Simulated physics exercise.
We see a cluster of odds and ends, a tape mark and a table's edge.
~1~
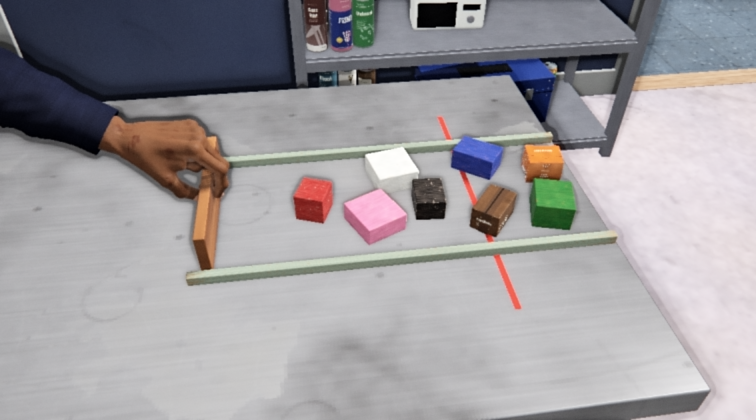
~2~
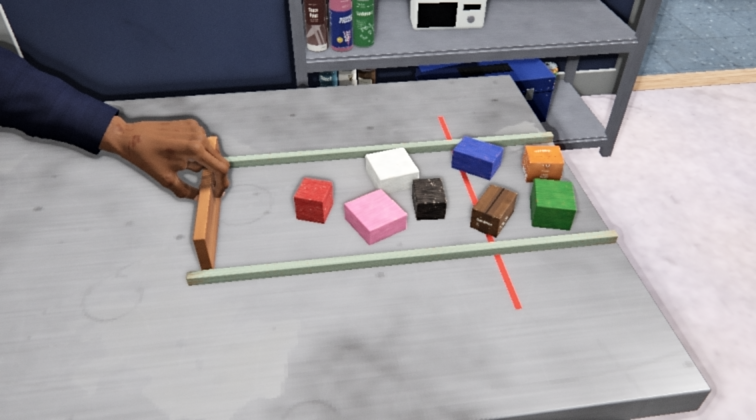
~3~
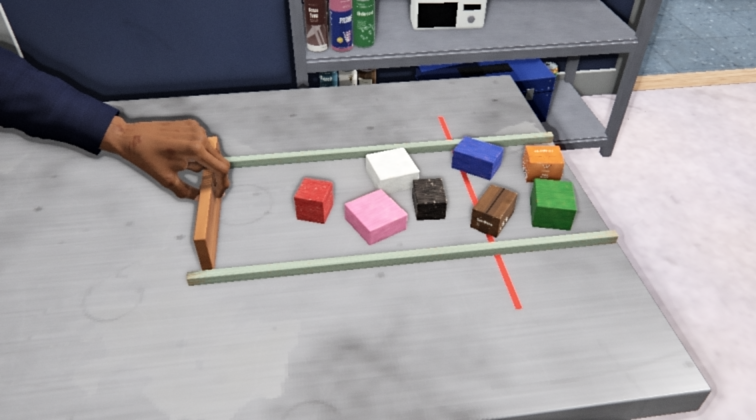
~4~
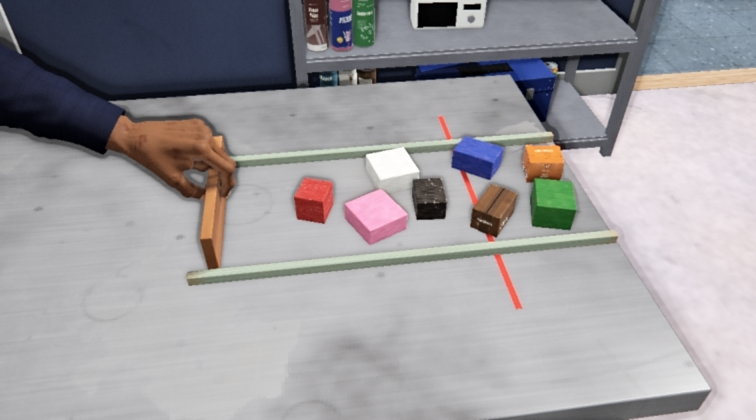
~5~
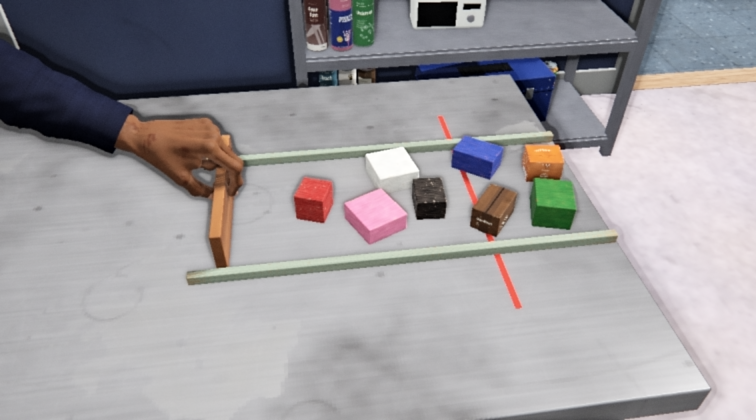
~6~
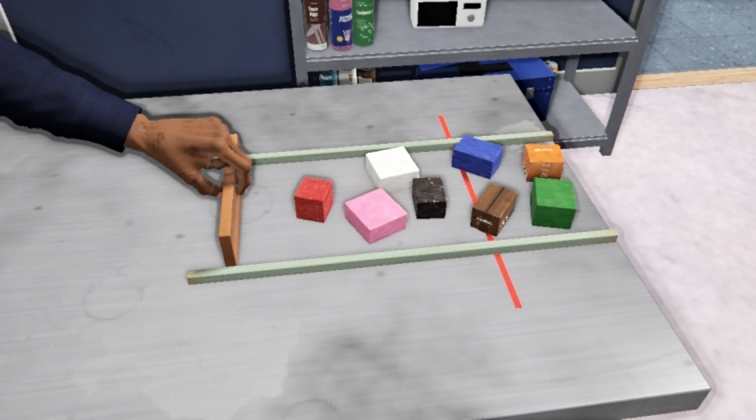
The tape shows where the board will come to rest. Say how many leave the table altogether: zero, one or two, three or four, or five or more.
Outcome: The number that fall off is zero.
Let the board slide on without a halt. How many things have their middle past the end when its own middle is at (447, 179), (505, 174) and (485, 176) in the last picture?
In that order 0, 2 and 1.
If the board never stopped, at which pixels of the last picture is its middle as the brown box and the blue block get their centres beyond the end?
Its middle is around (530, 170) and around (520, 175).
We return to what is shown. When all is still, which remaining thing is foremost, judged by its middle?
Foremost is the orange box.
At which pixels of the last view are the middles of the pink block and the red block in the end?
The pink block stops around (506, 214); the red block around (485, 178).
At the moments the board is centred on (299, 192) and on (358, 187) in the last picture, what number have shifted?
First 1, then 3.
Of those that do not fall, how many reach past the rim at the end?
1 of them.
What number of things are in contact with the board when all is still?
3 of them.
Soon after, none off yet; orange box at rest near (542, 164); green block at rest near (552, 203); blue block at rest near (477, 157).
After that, none off yet; orange box at rest near (542, 164); green block moving near (559, 203); blue block displaced a little near (499, 158).
In the end, the number that fall off is zero.
